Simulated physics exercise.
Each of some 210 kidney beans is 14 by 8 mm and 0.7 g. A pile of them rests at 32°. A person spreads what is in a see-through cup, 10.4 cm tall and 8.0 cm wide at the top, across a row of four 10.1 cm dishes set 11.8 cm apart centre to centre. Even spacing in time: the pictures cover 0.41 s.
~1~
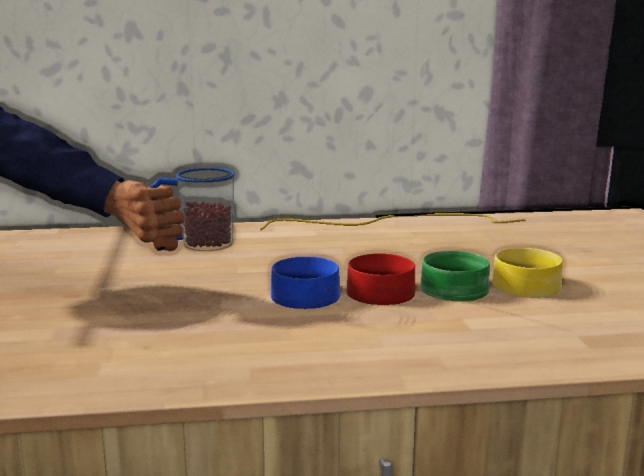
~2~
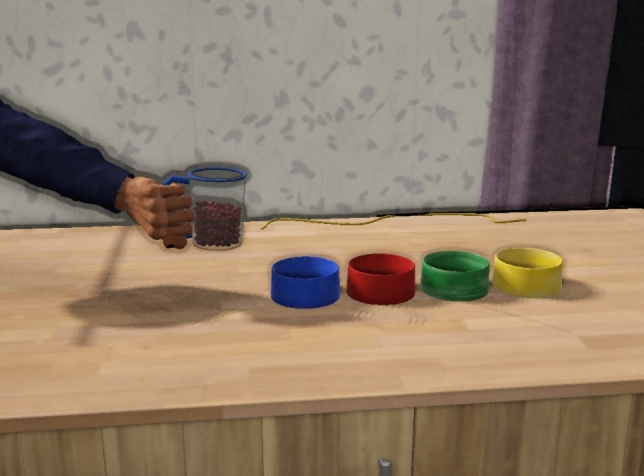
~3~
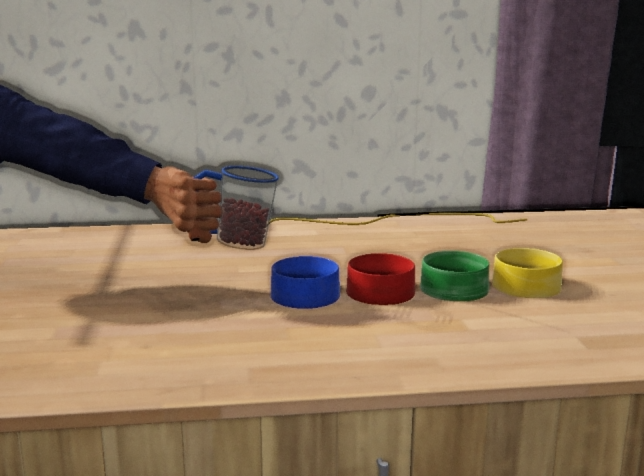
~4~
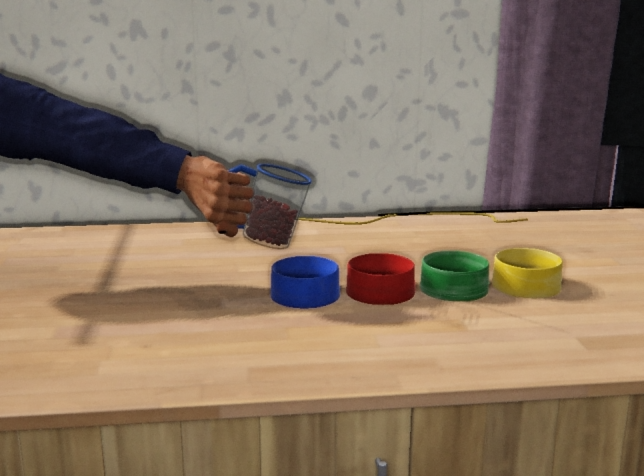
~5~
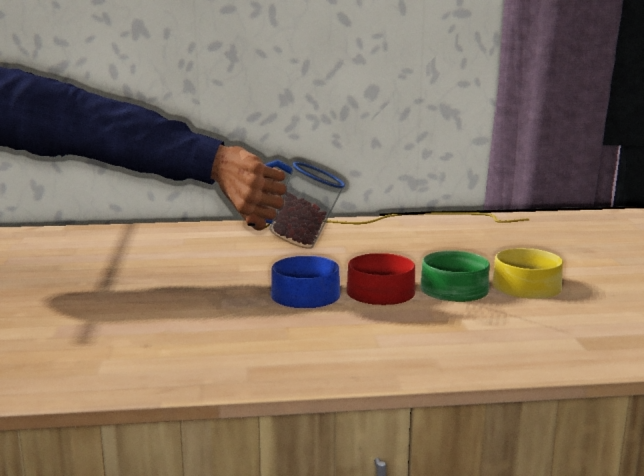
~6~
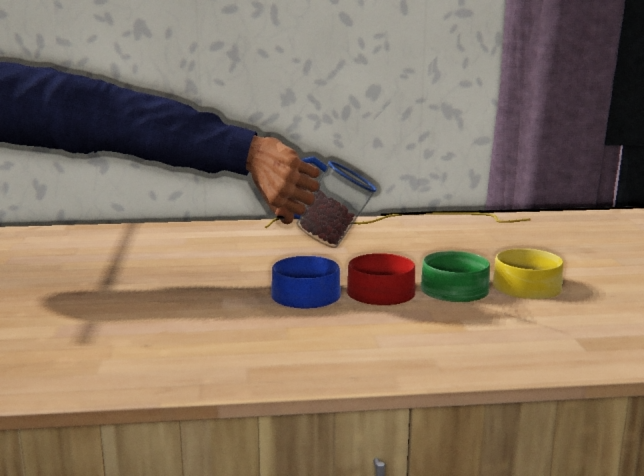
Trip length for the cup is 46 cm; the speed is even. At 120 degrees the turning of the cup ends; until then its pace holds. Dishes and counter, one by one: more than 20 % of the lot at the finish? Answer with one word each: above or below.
Red dish below, blue dish below, green dish below, yellow dish above, counter below.
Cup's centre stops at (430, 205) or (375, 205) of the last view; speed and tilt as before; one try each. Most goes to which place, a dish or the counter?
On the first run most goes to green, and on the second to red.
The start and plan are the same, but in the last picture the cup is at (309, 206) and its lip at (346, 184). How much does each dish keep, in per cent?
You'd end up with red at 0, blue at 0, green at 0 and yellow at 100.
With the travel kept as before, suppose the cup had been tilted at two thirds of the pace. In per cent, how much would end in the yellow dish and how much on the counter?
Result - yellow: 100; counter: 0.
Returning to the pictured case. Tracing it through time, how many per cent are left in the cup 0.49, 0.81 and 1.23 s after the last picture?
About 100, 85, 25 per cent.
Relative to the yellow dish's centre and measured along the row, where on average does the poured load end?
Offset from the dish centre: About 2 cm, right side.
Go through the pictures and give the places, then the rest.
In the first frame, cup at (207, 209), tilt 0 degrees, lip at (233, 174), moved 0.0 cm; middle of the pieces at (207, 224); blue dish at (305, 268); red dish at (382, 265); green dish at (456, 261); yellow dish at (529, 258).
In the second frame, cup at (218, 209), tilt 2 degrees, lip at (245, 175), moved 1.5 cm; middle of the pieces at (217, 224).
In the third frame, cup at (246, 208), tilt 9 degrees, lip at (277, 178), moved 5.6 cm; middle of the pieces at (243, 223).
In the fourth frame, cup at (275, 207), tilt 16 degrees, lip at (311, 181), moved 10.0 cm; middle of the pieces at (271, 221).
In the fifth frame, cup at (305, 206), tilt 24 degrees, lip at (344, 185), moved 14.4 cm; middle of the pieces at (299, 220).
In the sixth frame, cup at (335, 206), tilt 31 degrees, lip at (375, 189), moved 18.8 cm; middle of the pieces at (327, 218); blue dish at (306, 267); red dish at (382, 265); green dish at (456, 262); yellow dish at (529, 259).
Then, 0.49 s after the last picture, tilt 73 degrees; cup holds 100 %.
Then, 0.81 s after the last picture, tilt 101 degrees; cup holds 85 %, yellow 10 %.
Then, 1.23 s after the last picture, tilt 120 degrees; cup holds 25 %, yellow 70 %.
In the end, red 0 %, blue 0 %, green 0 %, yellow 90 %, counter 10 %.
